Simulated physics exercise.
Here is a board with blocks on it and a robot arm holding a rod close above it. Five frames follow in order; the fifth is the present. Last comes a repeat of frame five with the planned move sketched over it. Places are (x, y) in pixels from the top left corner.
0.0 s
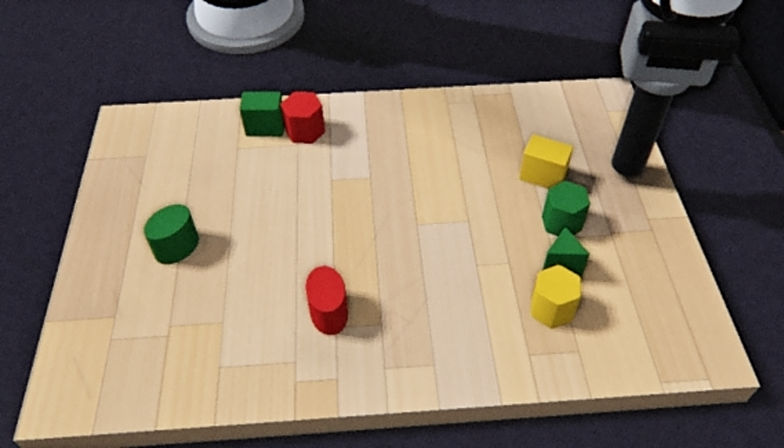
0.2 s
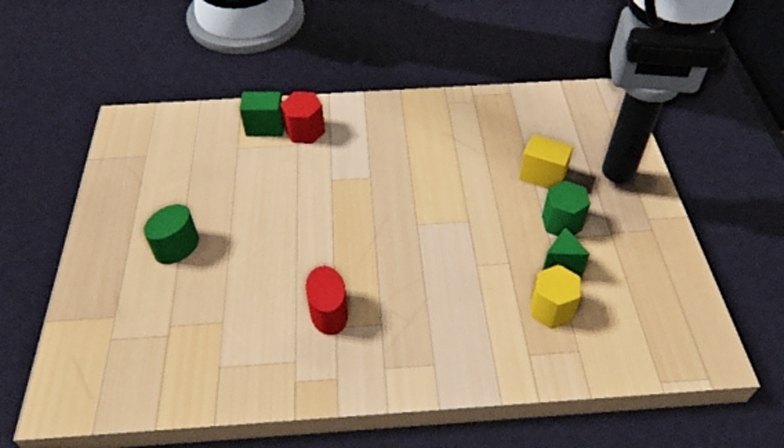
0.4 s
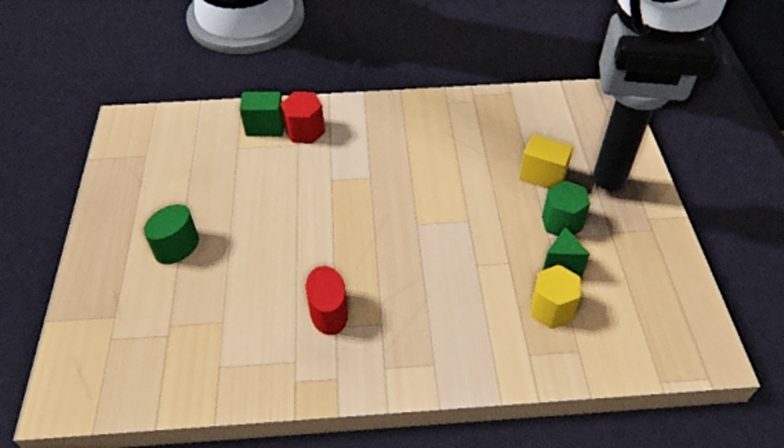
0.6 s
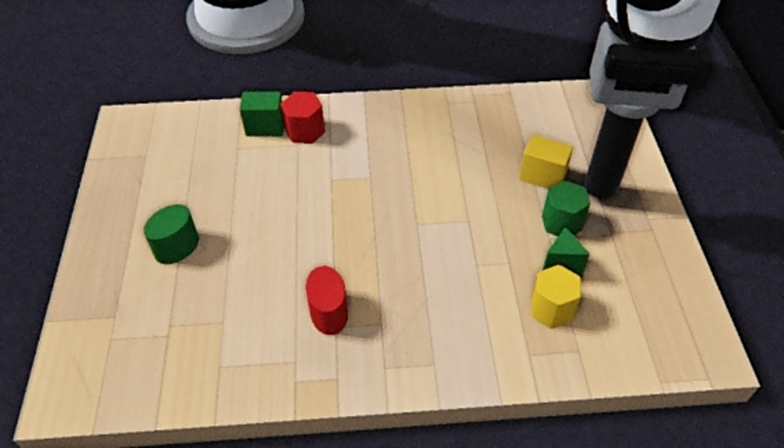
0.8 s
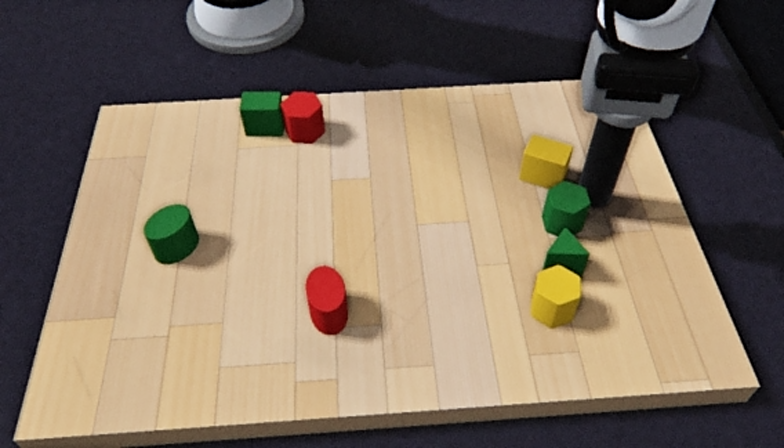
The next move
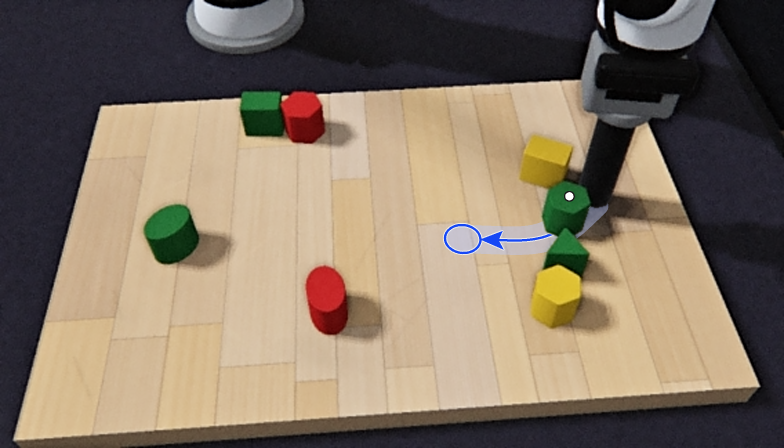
On a light wooden board with red, green and yellow blocks spread across it, a robot arm holds a black rod near the upper right corner. The rod moves a short way down and to the left, past the yellow block and up close to the green hexagon, while the blocks stay still.
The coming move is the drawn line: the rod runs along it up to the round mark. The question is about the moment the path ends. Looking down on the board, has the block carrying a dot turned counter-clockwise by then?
Going by the path, yes.
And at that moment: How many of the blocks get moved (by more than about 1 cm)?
Shifted over 1 cm: One.
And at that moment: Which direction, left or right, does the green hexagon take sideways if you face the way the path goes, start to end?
So, looking from the first point of the path to the last, the green hexagon moves leftwards.
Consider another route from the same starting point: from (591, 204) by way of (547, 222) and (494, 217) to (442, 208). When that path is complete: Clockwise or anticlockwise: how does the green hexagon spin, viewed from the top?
Seen from above, counterclockwise.
Path on the board, from (591, 204) through (560, 230) and (514, 240) to (463, 239); the dot is on the green hexagon.
What follows on the original path. One third of the way, rod (561, 222); green hexagon (532, 218), turned 20° clockwise.
Two thirds of the way, rod (515, 232); green hexagon (485, 231).
At the end, rod (464, 230); green triangular piece in place; green hexagon (450, 241), turned 50° anticlockwise.
